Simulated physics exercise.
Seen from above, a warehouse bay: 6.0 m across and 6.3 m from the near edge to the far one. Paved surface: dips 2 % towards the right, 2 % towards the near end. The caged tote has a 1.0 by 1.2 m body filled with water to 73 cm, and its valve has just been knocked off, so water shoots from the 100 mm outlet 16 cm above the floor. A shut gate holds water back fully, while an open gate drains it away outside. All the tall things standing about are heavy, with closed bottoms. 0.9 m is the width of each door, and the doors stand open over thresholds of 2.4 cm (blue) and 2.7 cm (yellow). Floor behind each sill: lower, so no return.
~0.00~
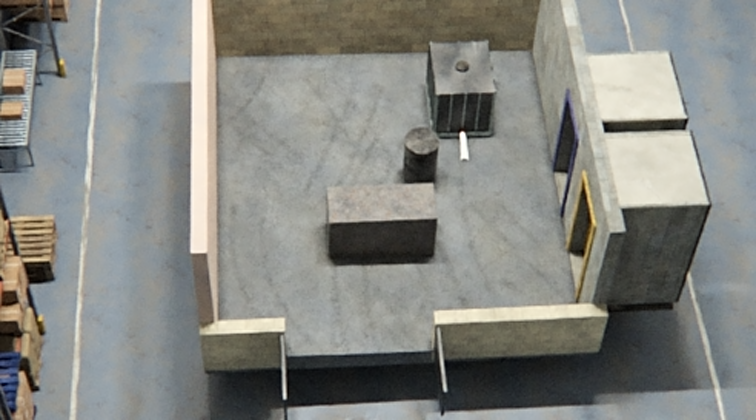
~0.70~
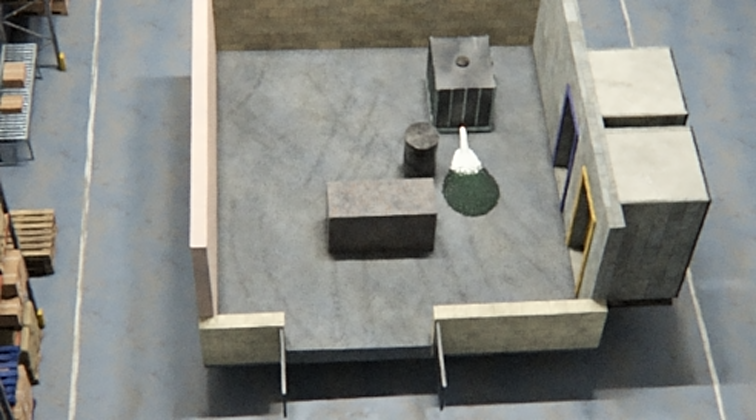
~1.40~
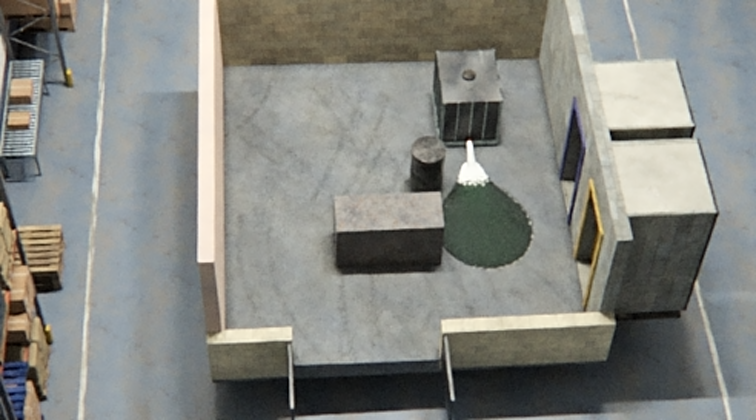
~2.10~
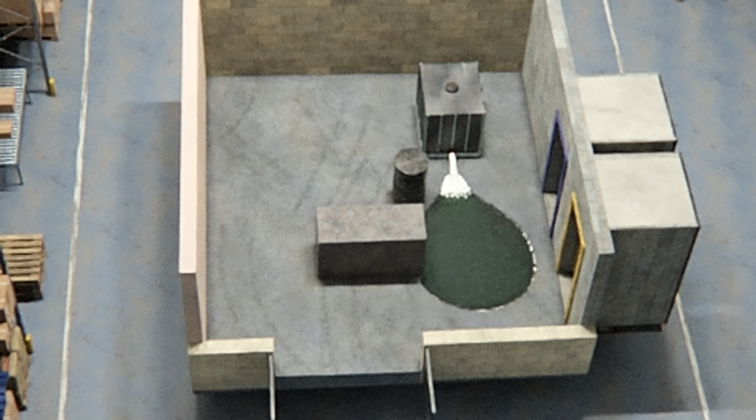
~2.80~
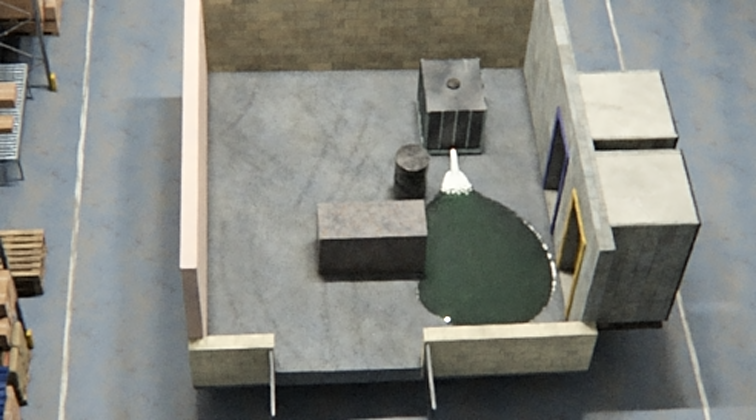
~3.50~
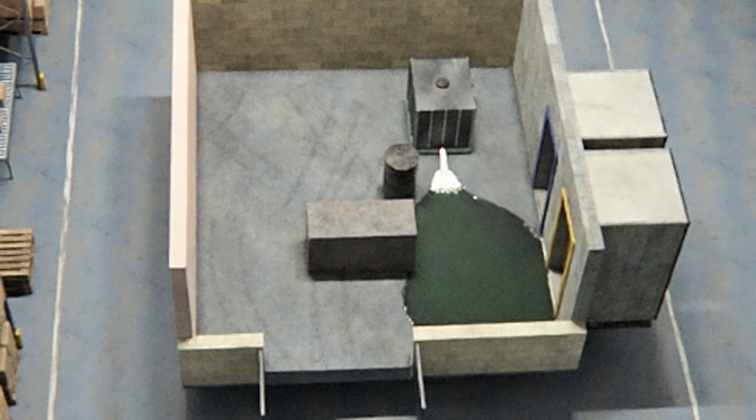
Water shoots from the caged tote and spreads in a dark, widening sheet across the floor.
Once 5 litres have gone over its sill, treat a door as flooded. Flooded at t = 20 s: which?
Blue door - not flooded, yellow door - flooded.
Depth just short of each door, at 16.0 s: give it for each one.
Depth (cm) - blue: 2.5, yellow: 5.5.
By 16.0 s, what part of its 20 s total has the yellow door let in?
60 %.
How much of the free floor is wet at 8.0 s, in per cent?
About 20 per cent.
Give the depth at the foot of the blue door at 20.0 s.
2.5 cm.
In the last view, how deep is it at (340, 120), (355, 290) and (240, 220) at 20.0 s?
In order, roughly 0.0, 0.0 and 0.0 cm.
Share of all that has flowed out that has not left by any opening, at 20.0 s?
76 %.
After 5.0 s water covers 20 % of the floor and is deepest (7 cm) near (557, 350); blue door not reached, yellow door 2.1 cm at the sill, 0 L in.
After 8.0 s water covers 20 % of the floor and is deepest (7 cm) near (557, 350); blue door not reached, yellow door 4.2 cm at the sill, 1 L in.
After 12.0 s water covers 25 % of the floor and is deepest (8 cm) near (557, 350); blue door 0.89 cm at the sill, 0 L in, yellow door 5.3 cm at the sill, 15 L in.
After 16.0 s water covers 25 % of the floor and is deepest (9 cm) near (557, 350); blue door 2.3 cm at the sill, 0 L in, yellow door 5.4 cm at the sill, 34 L in.
After 20.0 s water covers 30 % of the floor and is deepest (9 cm) near (557, 350); blue door 2.7 cm at the sill, 0 L in, yellow door 5.7 cm at the sill, 56 L in.
